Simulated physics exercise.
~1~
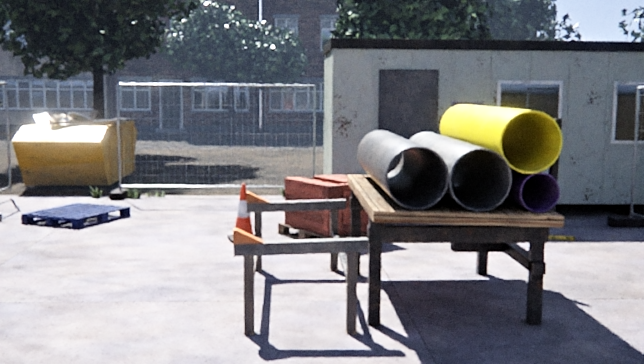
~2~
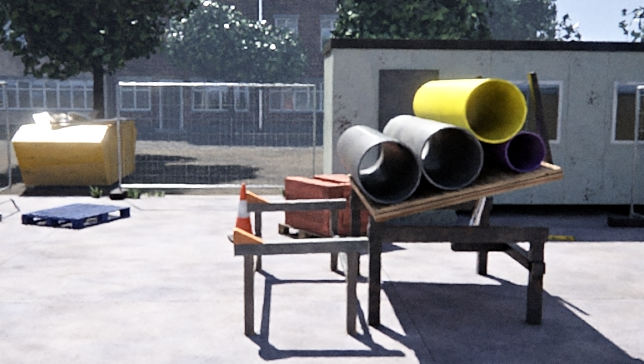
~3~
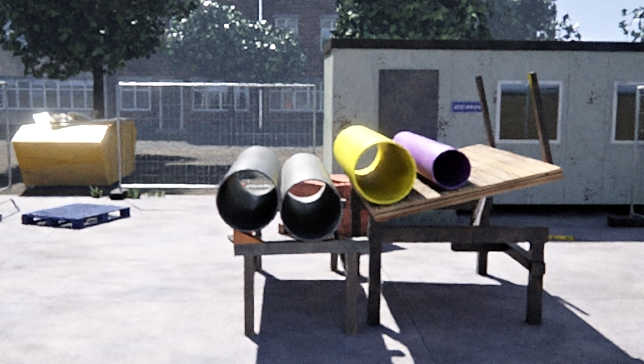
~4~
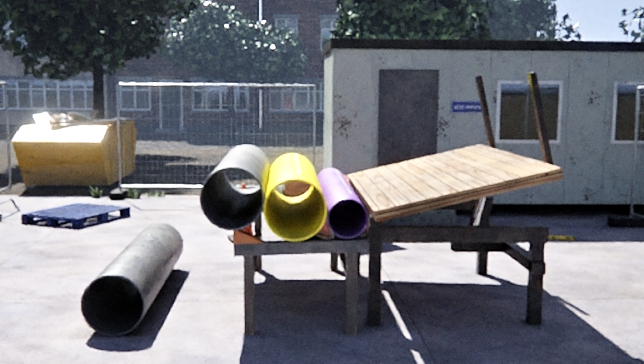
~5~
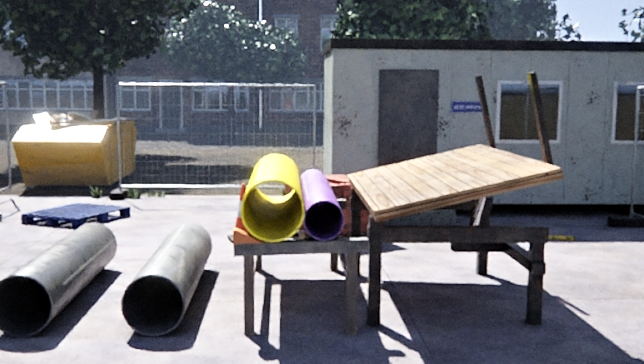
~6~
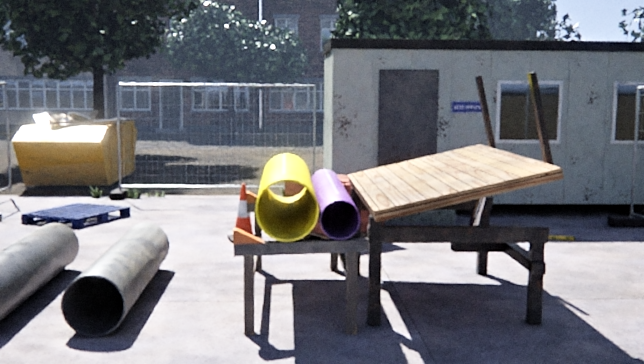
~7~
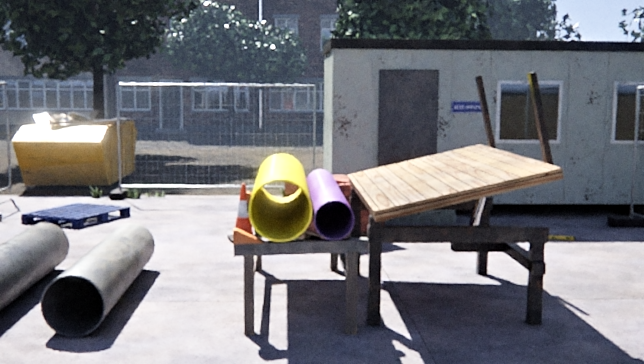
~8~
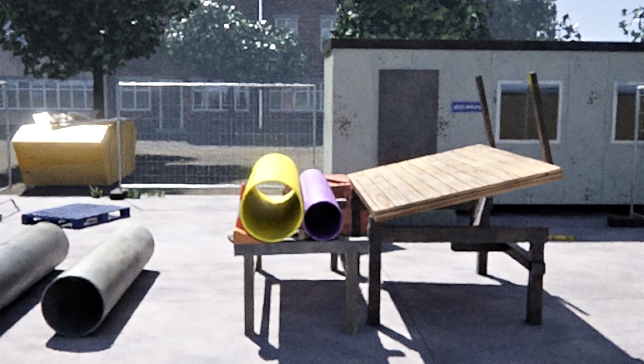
In this clip, a wooden deck holding four pipes tilts down to the left, sending them rolling onto an adjoining rack. Two grey pipes drop to the ground and roll left, while the yellow and purple pipes shift slightly and end side by side on the rack.
